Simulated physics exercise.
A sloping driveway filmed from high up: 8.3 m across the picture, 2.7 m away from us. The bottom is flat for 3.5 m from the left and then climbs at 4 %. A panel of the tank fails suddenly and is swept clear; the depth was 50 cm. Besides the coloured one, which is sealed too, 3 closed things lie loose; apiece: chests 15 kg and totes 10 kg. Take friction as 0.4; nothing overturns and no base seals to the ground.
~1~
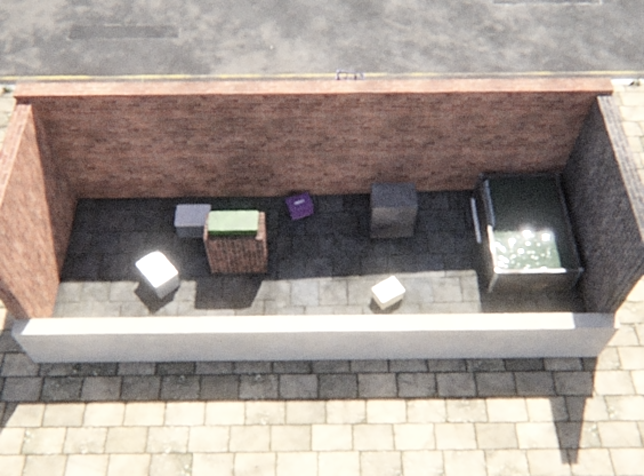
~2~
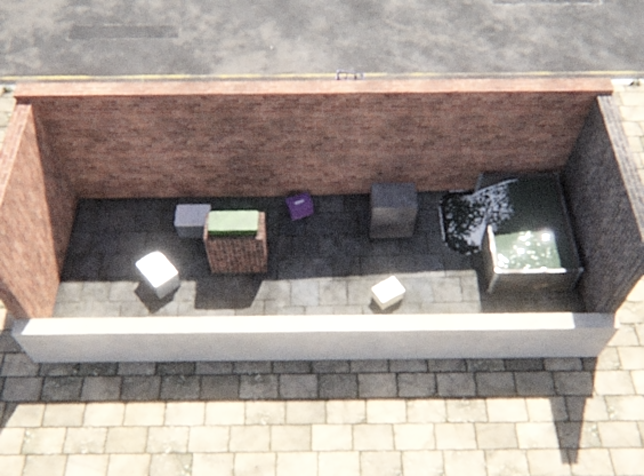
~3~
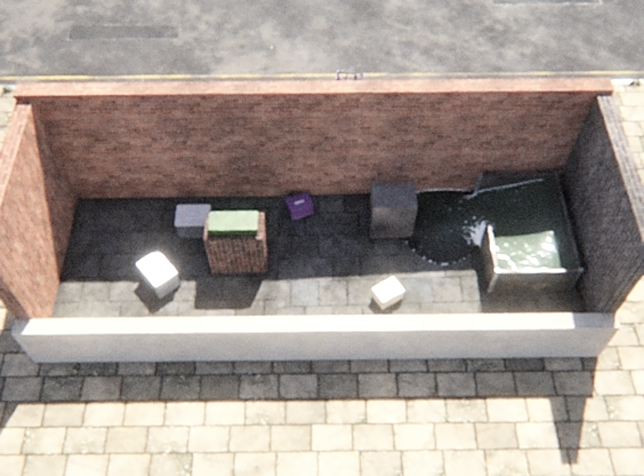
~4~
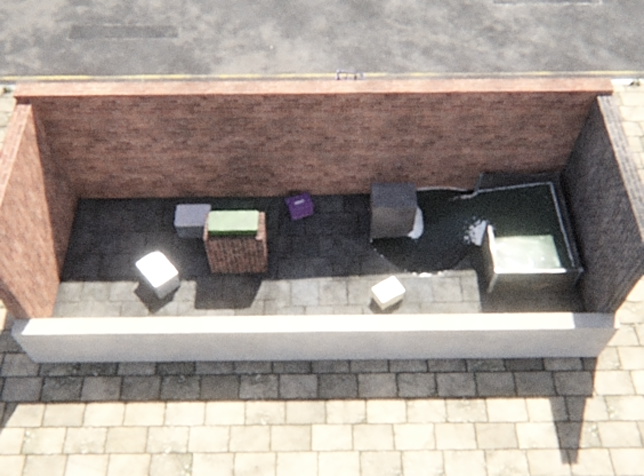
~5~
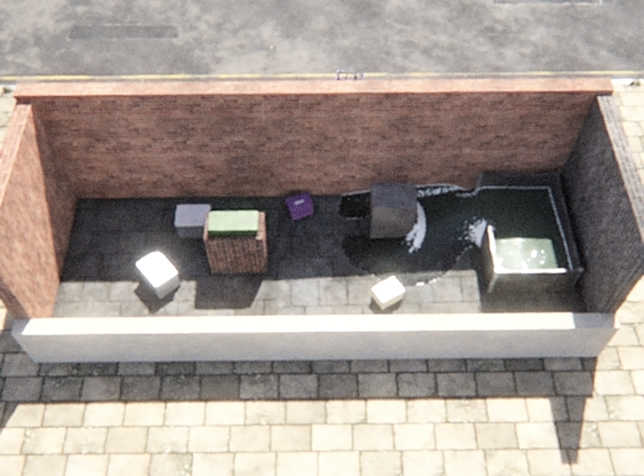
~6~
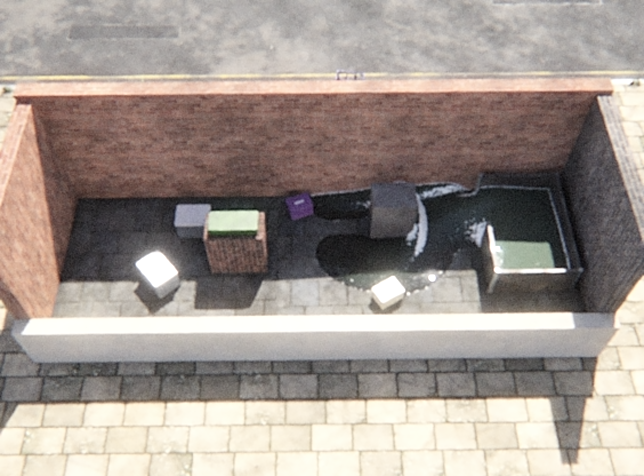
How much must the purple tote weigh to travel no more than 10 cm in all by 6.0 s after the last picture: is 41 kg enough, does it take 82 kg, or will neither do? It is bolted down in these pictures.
I expect that only the higher weight holds it.
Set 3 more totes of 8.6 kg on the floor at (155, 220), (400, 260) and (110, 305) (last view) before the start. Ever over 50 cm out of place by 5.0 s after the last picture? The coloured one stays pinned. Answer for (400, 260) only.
Answer: More.
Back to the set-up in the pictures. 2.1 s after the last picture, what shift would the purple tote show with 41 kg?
Roughly 50 cm.
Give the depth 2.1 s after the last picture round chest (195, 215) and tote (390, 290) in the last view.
Roughly 4 and 6 cm.
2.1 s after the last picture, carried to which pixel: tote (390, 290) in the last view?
Near (328, 306).
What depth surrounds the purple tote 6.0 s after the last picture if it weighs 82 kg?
About 4 cm.
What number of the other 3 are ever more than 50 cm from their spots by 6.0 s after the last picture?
That makes 3.
Then, 0.4 s after the last picture the purple tote would be 0 cm from its start with 41 kg and 0 cm from its start with 82 kg; 6 cm of water round it then.
Then, 2.1 s after the last picture the purple tote would be 52 cm from its start with 41 kg and 0 cm from its start with 82 kg; 10 cm of water round it then.
Then, 3.9 s after the last picture the purple tote would be 52 cm from its start with 41 kg and 0 cm from its start with 82 kg; 6 cm of water round it then.
Then, 6.0 s after the last picture the purple tote would be 52 cm from its start with 41 kg and 0 cm from its start with 82 kg; 4 cm of water round it then.
